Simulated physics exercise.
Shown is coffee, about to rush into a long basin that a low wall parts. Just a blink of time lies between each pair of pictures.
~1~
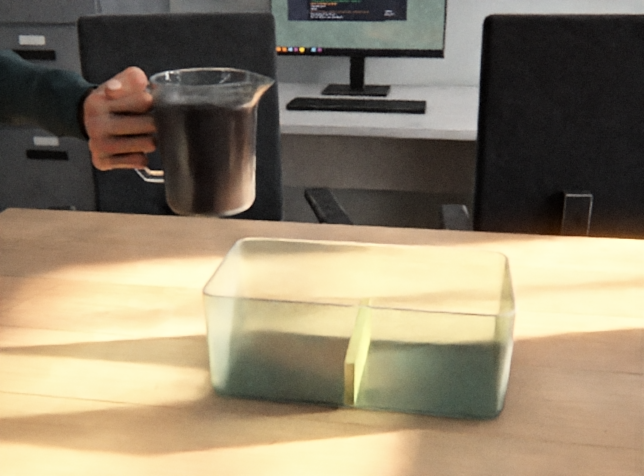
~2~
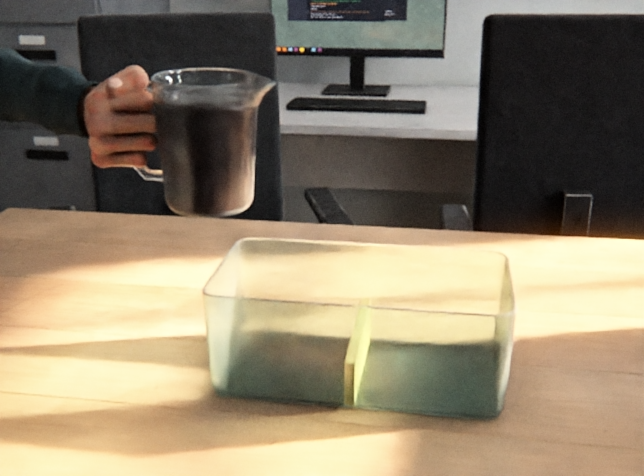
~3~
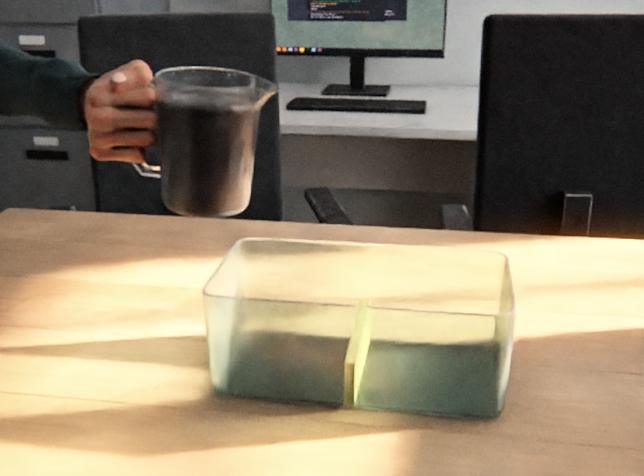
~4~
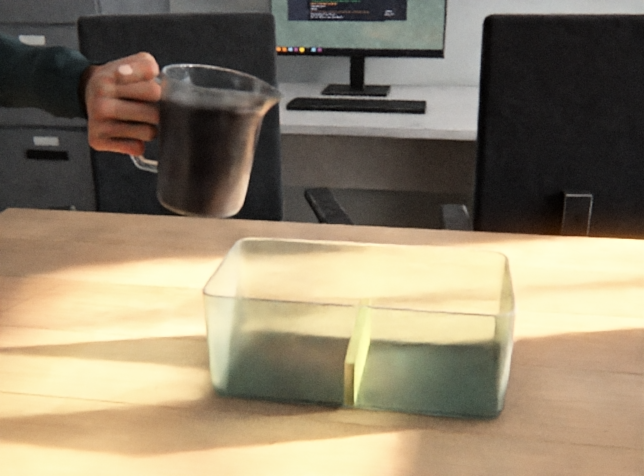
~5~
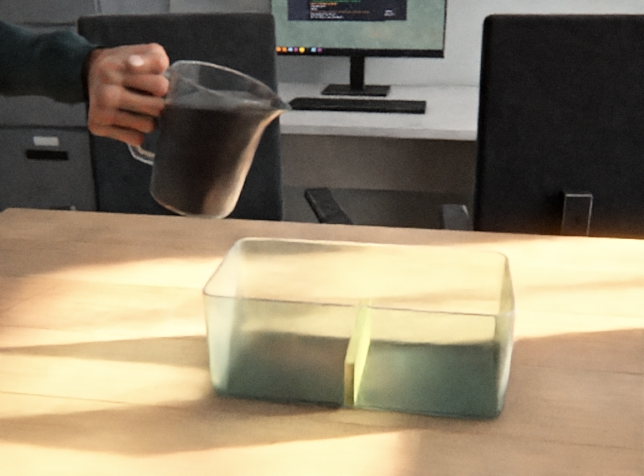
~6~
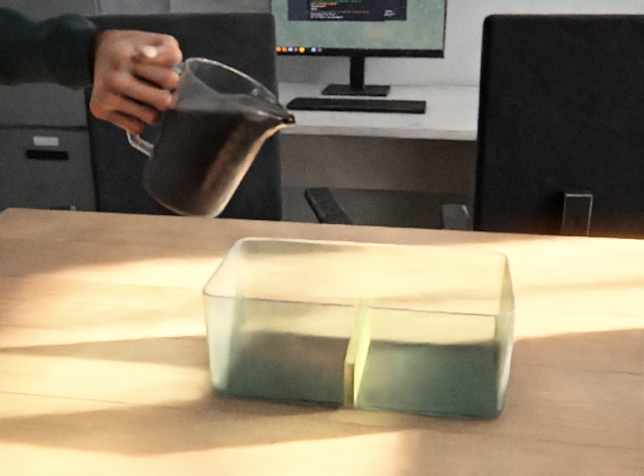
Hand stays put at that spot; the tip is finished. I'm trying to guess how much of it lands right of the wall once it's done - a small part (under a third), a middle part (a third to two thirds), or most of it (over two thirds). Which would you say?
I'd say a small part, under a third.
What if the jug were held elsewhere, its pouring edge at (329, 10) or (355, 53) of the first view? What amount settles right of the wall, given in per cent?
The first start gives some 95 %, the second some 95 %.
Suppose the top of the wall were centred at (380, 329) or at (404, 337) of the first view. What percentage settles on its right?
Around 5 percent in try one and around 5 percent in try two.
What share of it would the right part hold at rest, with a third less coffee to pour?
It would be somewhere near 5 %.
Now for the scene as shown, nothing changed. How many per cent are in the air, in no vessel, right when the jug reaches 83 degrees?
20 %.
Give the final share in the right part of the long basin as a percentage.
Close to 20 per cent.
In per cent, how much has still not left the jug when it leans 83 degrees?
Around 70 in a hundred has not poured out yet.
A moment on, the jug is tipped on its side and 68 per cent is still to pour, 5 is left of the wall and 9 right of it.
Next, the jug is tipped right over and 22 per cent is still to pour, 43 is left of the wall and 19 right of it.
Then the jug is tipped right over and 3 per cent is still to pour, 71 is left of the wall and 20 right of it.
Later the jug is tipped right over and 0 per cent is still to pour, 76 is left of the wall and 20 right of it.
In the end 76 per cent lies left of the wall, 21 right of it and 3 outside.
